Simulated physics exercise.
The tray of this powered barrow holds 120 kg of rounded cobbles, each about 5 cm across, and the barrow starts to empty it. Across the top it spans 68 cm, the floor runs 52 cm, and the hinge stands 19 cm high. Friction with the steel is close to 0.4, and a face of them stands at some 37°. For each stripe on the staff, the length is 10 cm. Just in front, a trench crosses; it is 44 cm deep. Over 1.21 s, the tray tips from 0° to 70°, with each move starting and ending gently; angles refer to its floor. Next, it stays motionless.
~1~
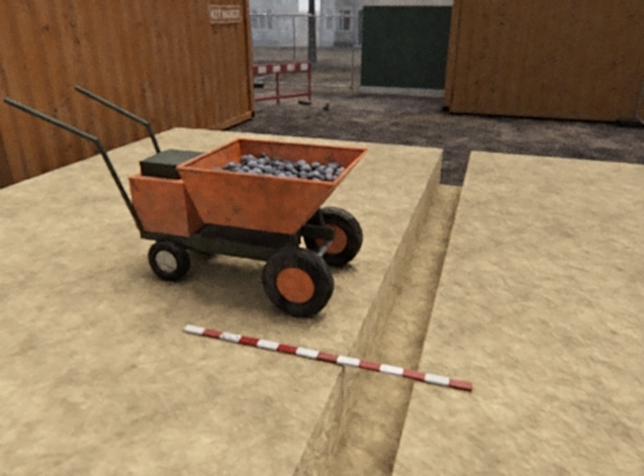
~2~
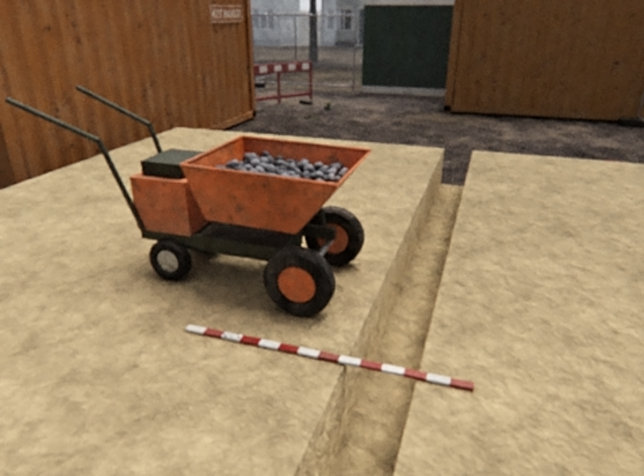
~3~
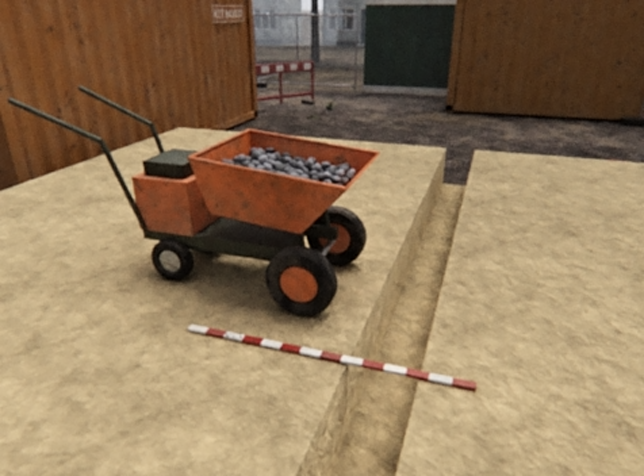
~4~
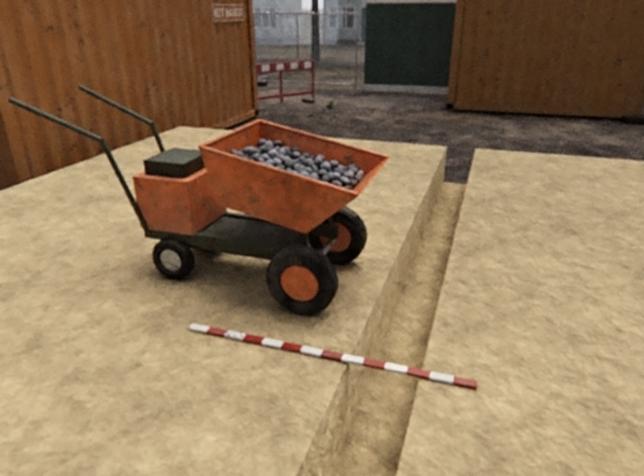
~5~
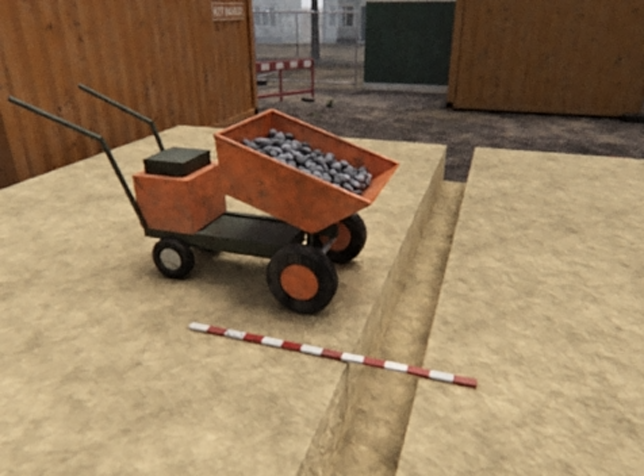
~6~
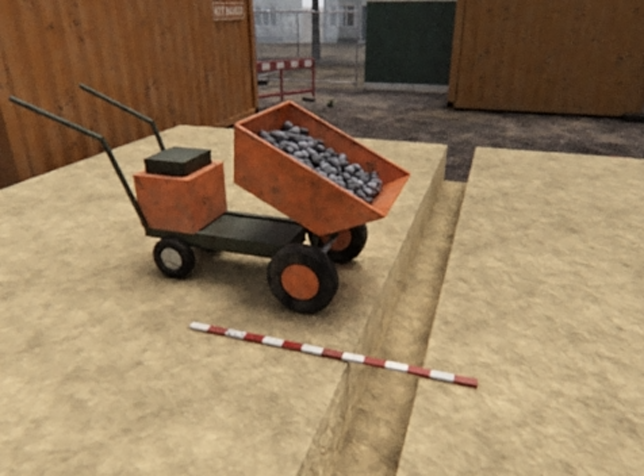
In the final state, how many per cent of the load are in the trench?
About 39 per cent are in the trench in the final state.
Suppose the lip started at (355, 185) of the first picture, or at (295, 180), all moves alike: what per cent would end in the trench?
Around 20 and then 85 percent.
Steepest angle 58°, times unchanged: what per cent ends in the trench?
I'd guess some 20 in a hundred.
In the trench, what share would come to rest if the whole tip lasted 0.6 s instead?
That would give about 25 percent.
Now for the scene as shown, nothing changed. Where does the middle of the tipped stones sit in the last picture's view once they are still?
The resting stones are centred at roughly (461, 302).
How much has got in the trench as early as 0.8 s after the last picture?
By that moment, roughly 5 per cent of the load.
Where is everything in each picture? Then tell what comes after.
In the first picture, the tray is at 0°, its lip at (332, 185); the top of the load is at (284, 166).
In the second picture, the tray is at 1°, its lip at (337, 186); the top of the load is at (282, 165).
The third picture shows lip at (346, 189), floor tilted 5°, highest stones at (263, 157).
The fourth picture shows lip at (358, 195), floor tilted 11°, highest stones at (266, 150).
The fifth picture shows lip at (371, 204), floor tilted 19°, highest stones at (269, 142).
The sixth picture shows lip at (385, 217), floor tilted 27°, highest stones at (283, 135).
Then, 0.4 s after the last picture the floor is at 59°, 100 % in the tray; the foremost stones are at (416, 244).
Then, 0.8 s after the last picture the floor is at 70°, 68 % in the tray, 3 % in the trench, 30 % past the trench; the foremost stones are at (503, 311).
Then, 1.1 s after the last picture the floor is at 70°, 31 % in the tray, 9 % in the trench, 60 % past the trench; the foremost stones are at (601, 320).
Then, 3.1 s after the last picture the floor is at 70°, 0 % in the tray, 39 % in the trench, 61 % past the trench; the foremost stones are past the picture's edge.
